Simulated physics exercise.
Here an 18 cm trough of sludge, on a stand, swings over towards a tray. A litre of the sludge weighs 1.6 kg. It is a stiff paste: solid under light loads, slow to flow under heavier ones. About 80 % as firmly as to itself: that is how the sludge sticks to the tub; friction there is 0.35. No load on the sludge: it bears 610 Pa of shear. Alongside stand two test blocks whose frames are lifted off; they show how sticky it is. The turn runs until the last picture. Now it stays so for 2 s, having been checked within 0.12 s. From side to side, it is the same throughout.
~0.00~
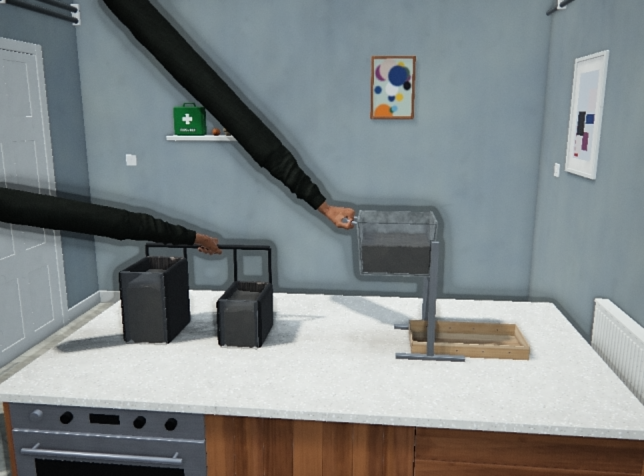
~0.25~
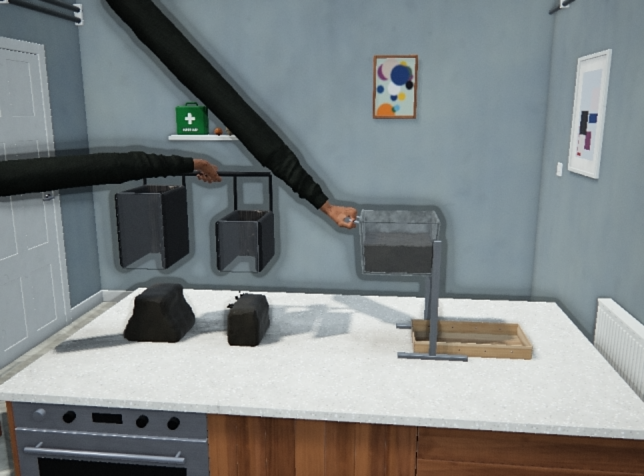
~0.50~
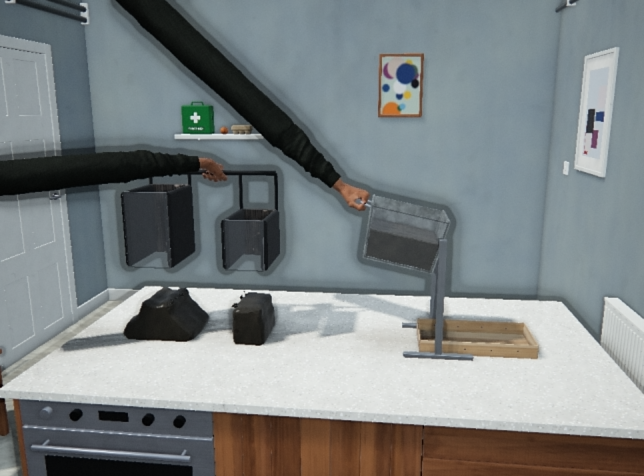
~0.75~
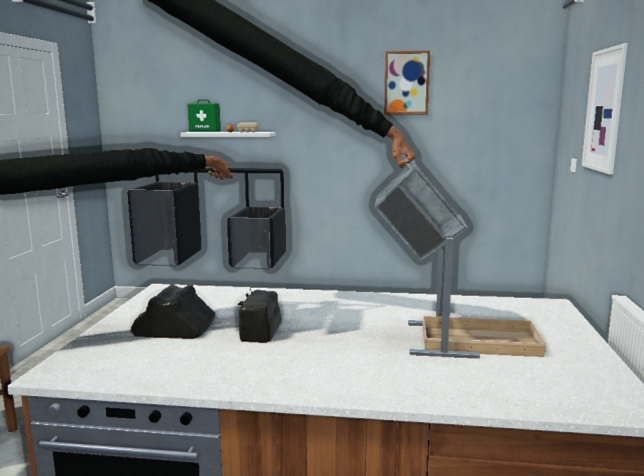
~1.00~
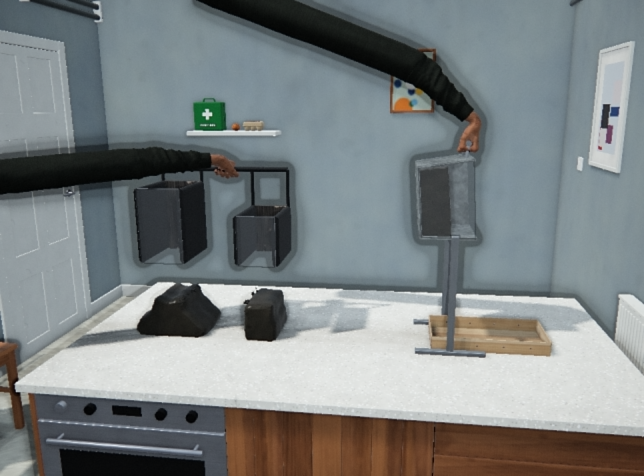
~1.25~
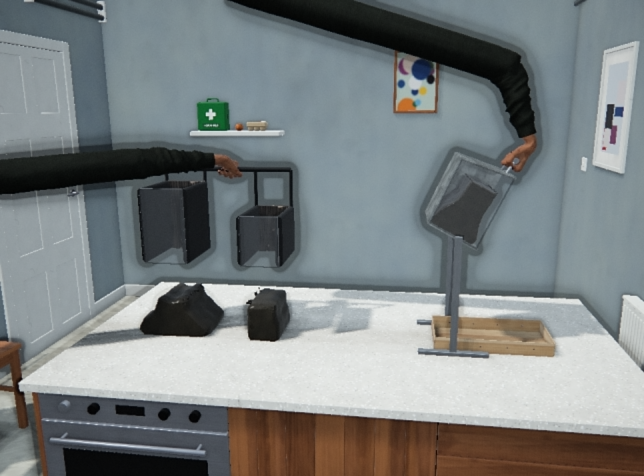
The footage shows one arm raising a pair of open casings off two dark blocks, which sag, the left one more, while another arm swings a clear trough of dark sludge clockwise on its stand beside a wooden tray.
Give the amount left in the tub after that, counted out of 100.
0 %.
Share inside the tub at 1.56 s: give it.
I'd say close to 0 %.
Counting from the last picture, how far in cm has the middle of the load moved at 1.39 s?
It has moved close to 11 cm.
After 1.39 s, the tub is at 114 degrees and holds 43 %.
After 1.56 s, the tub is at 114 degrees and holds 0 %.
After 1.73 s, the tub is at 114 degrees and holds 0 %.
After 1.90 s, the tub is at 114 degrees and holds 0 %.
After 3.25 s, the tub is at 114 degrees and holds 0 %.
